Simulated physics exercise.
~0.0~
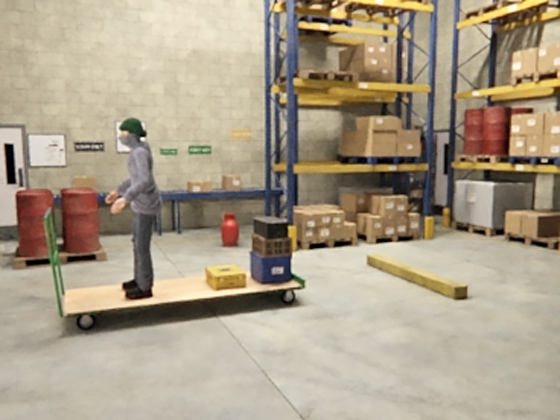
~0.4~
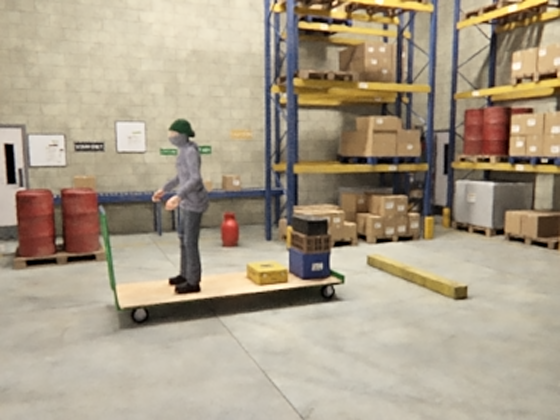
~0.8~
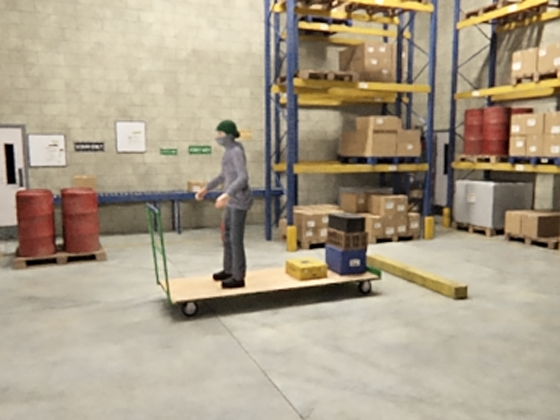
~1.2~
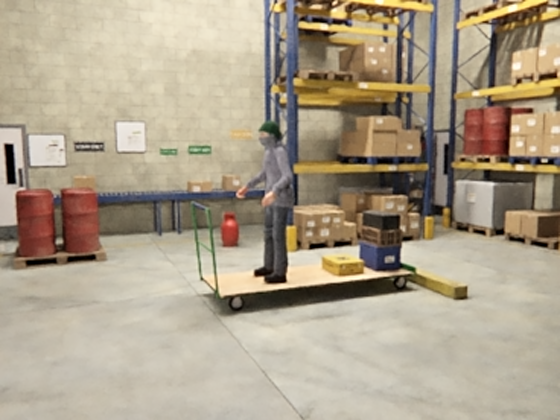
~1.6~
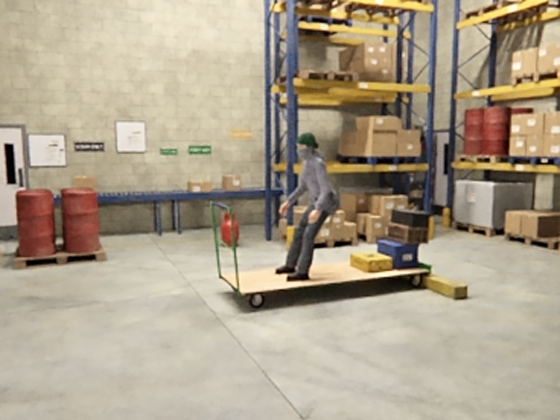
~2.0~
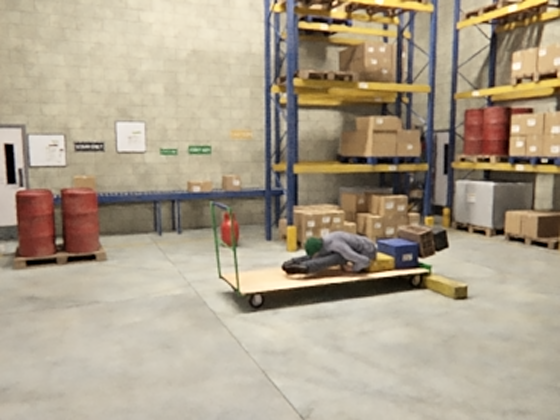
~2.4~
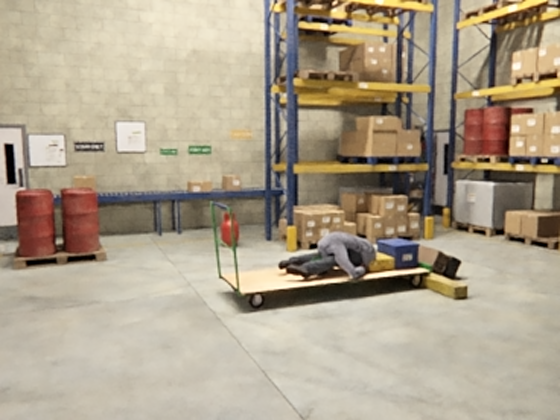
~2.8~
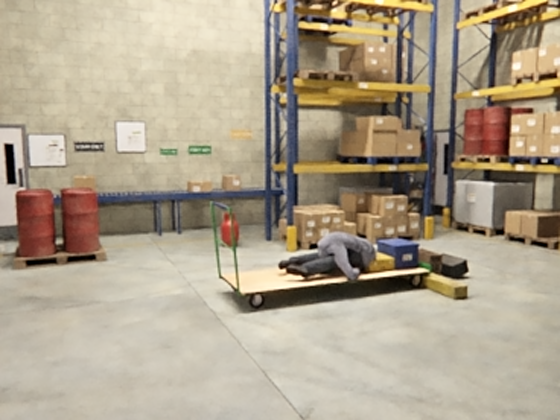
At first, a person in a green cap stands with hands held forward on a flat cart rolling right across a warehouse floor, with a yellow box and a stack topped by black and brown boxes over a blue one ahead. The cart nears a yellow beam on the floor and stops against it. The person tips, and the top two boxes slide forward off the blue one. The person folds down onto the deck while the two boxes tumble over the front edge. They end on the floor beyond it, while the blue and yellow boxes stay aboard beside the slumped person.
